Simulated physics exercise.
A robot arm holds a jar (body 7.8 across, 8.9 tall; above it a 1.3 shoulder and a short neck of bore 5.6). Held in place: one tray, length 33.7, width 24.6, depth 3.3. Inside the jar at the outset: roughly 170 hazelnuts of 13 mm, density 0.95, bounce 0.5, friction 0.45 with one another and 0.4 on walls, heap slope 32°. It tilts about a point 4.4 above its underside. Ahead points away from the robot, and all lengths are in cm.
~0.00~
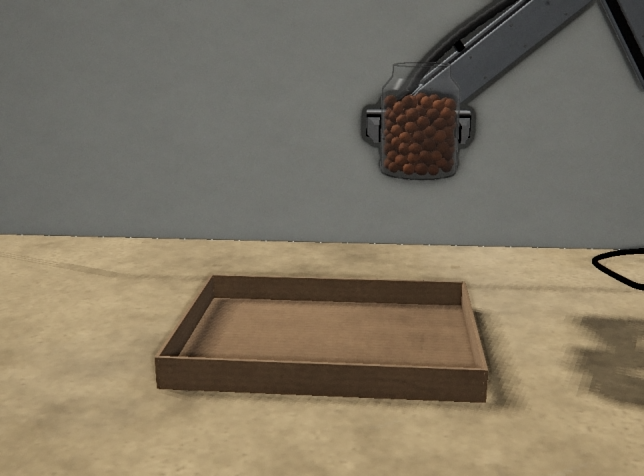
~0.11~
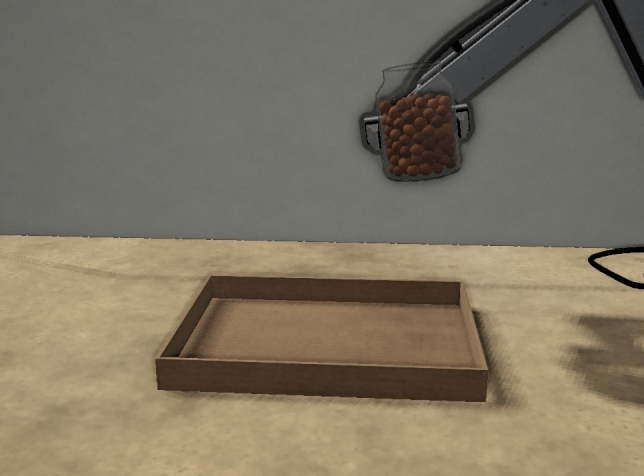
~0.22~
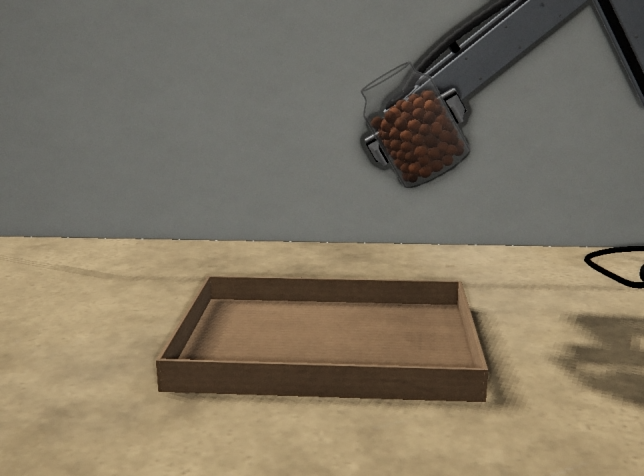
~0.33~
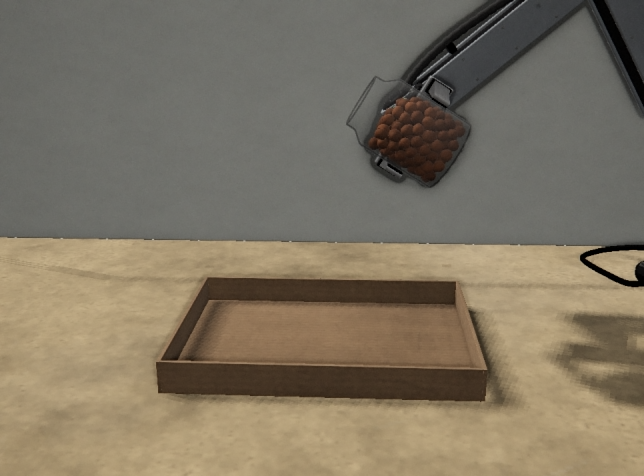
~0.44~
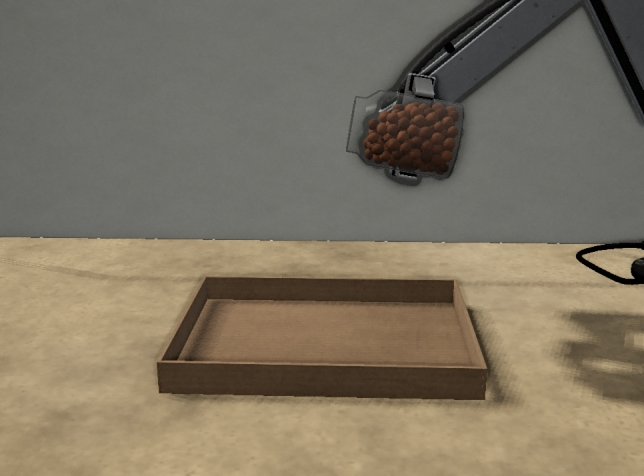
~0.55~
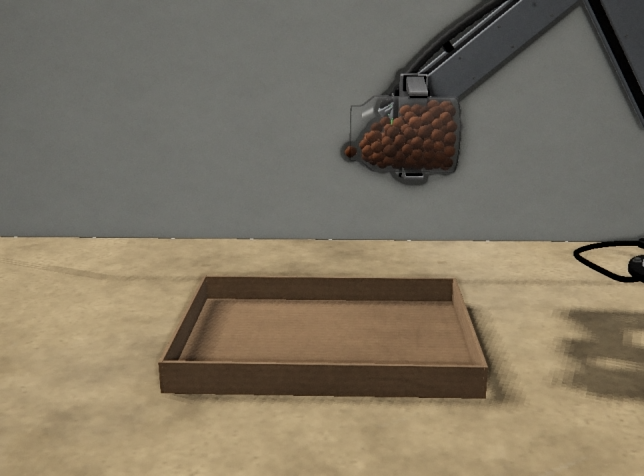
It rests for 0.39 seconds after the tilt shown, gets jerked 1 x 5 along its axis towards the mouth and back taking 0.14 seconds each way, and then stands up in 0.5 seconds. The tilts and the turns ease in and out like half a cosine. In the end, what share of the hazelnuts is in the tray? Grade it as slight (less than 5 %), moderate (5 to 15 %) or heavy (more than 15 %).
Moderate, 5 to 15 %.
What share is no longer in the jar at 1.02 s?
Share out of jar: Approx. 0 %.
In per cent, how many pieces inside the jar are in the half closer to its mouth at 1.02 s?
Roughly 45 per cent.
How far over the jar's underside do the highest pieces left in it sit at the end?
I'd say close to 8.5 cm from the underside.
After 1.02 s, tipped 89°, highest piece 29 above the table; 164 in the jar, 3 in the tray, 1 in flight or on a rim.
After 1.49 s, tipped 40°, highest piece 30 above the table; 152 in the jar, 16 in the tray.
After 1.92 s, upright, highest piece 30 above the table; 152 in the jar, 16 in the tray.
After 2.62 s, upright, highest piece 30 above the table; 152 in the jar, 16 in the tray.
In the end, 152 in the jar, 16 in the tray. That is 10 % in the tray.
